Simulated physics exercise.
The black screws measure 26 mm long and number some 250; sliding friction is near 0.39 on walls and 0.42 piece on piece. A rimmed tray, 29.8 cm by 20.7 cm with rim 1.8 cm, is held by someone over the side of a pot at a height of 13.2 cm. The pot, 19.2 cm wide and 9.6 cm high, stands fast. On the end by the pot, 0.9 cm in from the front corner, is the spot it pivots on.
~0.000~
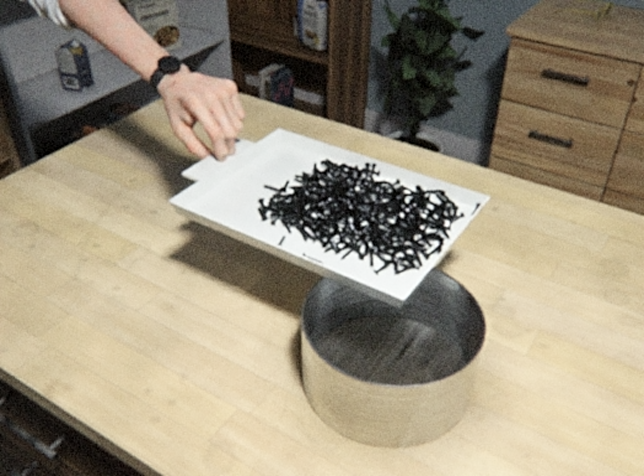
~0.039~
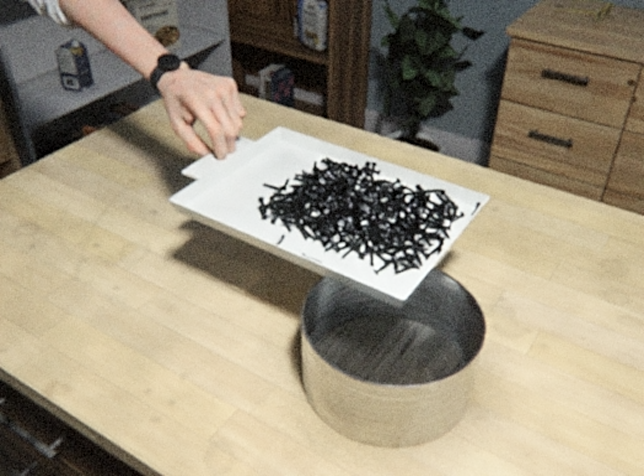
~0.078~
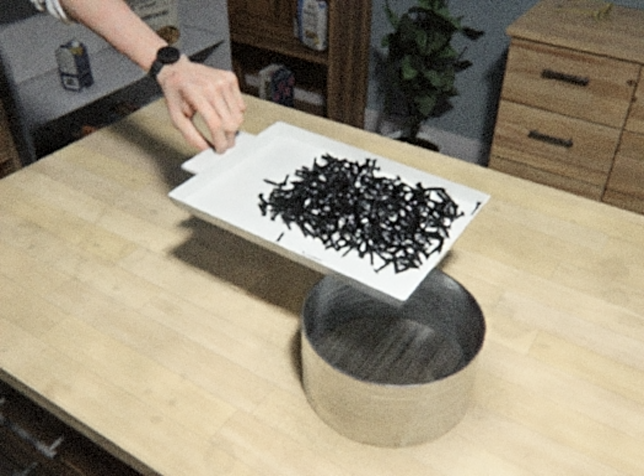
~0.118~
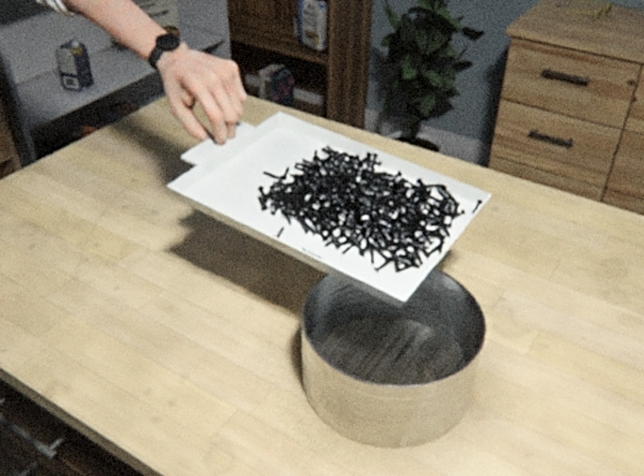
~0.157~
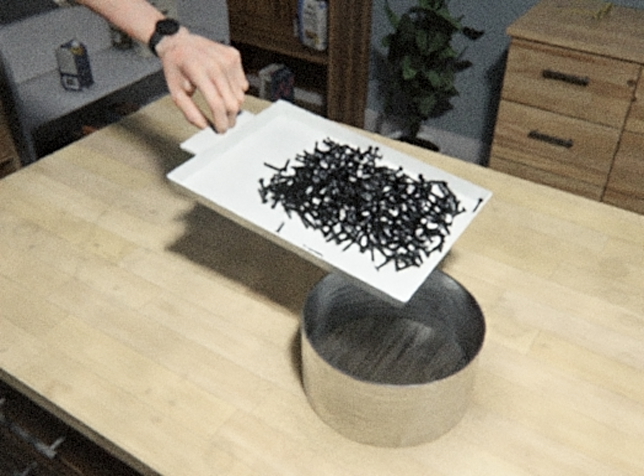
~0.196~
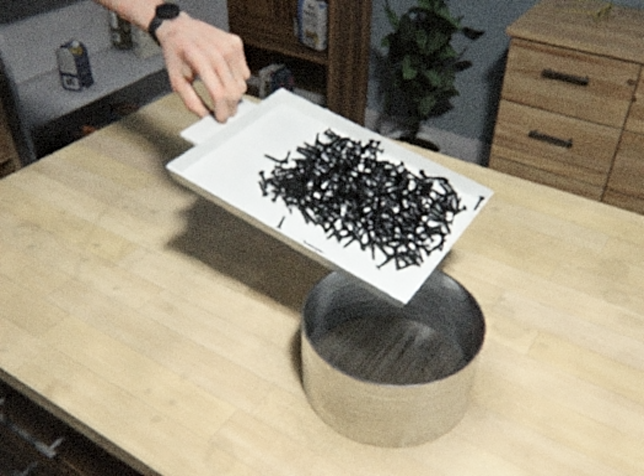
A hand slowly raising the left end of a white tray of black screws, its right corner above a round metal pot.
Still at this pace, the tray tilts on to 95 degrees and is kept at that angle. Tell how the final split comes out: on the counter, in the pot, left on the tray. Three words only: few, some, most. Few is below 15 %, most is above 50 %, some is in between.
Counter - some, pot - most, tray - few.
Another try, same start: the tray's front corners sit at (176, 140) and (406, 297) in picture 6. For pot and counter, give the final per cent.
In the pot: 40 per cent; on the counter: 60 per cent.
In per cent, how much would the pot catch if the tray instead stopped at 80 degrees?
Then about 75 per cent.
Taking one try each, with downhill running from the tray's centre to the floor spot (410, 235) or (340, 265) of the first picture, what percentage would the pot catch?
Roughly 35 % for the first direction, roughly 95 % for the second.
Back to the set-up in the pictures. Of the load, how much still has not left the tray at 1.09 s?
Of the load, some 45 percent.
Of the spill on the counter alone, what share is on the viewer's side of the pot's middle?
Roughly 10 percent of the spill.
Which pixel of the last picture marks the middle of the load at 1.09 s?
Expected load position: Near (458, 301).
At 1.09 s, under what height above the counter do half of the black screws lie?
Roughly 12 cm.
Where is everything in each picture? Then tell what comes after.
In the first frame, tray tilt 0 degrees, front corners at (175, 200) and (402, 294); middle of the pieces at (365, 214); pot at (393, 316).
In the second frame, tray tilt 0 degrees, front corners at (175, 199) and (402, 294); middle of the pieces at (365, 213).
In the third frame, tray tilt 2 degrees, front corners at (175, 194) and (402, 295); middle of the pieces at (365, 211).
In the fourth frame, tray tilt 4 degrees, front corners at (174, 185) and (402, 295), lowest corner right front; middle of the pieces at (366, 207).
In the fifth frame, tray tilt 7 degrees, front corners at (173, 176) and (403, 296), lowest corner right front; middle of the pieces at (367, 202).
In the sixth frame, tray tilt 10 degrees, front corners at (173, 166) and (404, 296), lowest corner right front; middle of the pieces at (368, 198); pot at (393, 316). Its pace works out near 75 degrees a second.
Then, at 0.73 s, tilt 50 degrees; the tray holds 100 %, the pot 0 %.
After 1.09 s, tilt 77 degrees; the tray holds 45 %, the pot 30 %.
After 1.53 s, tilt 95 degrees; the tray holds 0 %, the pot 70 %.
In the end, at 2.3 s, counter 30 %, pot 70 %, tray 0 %.
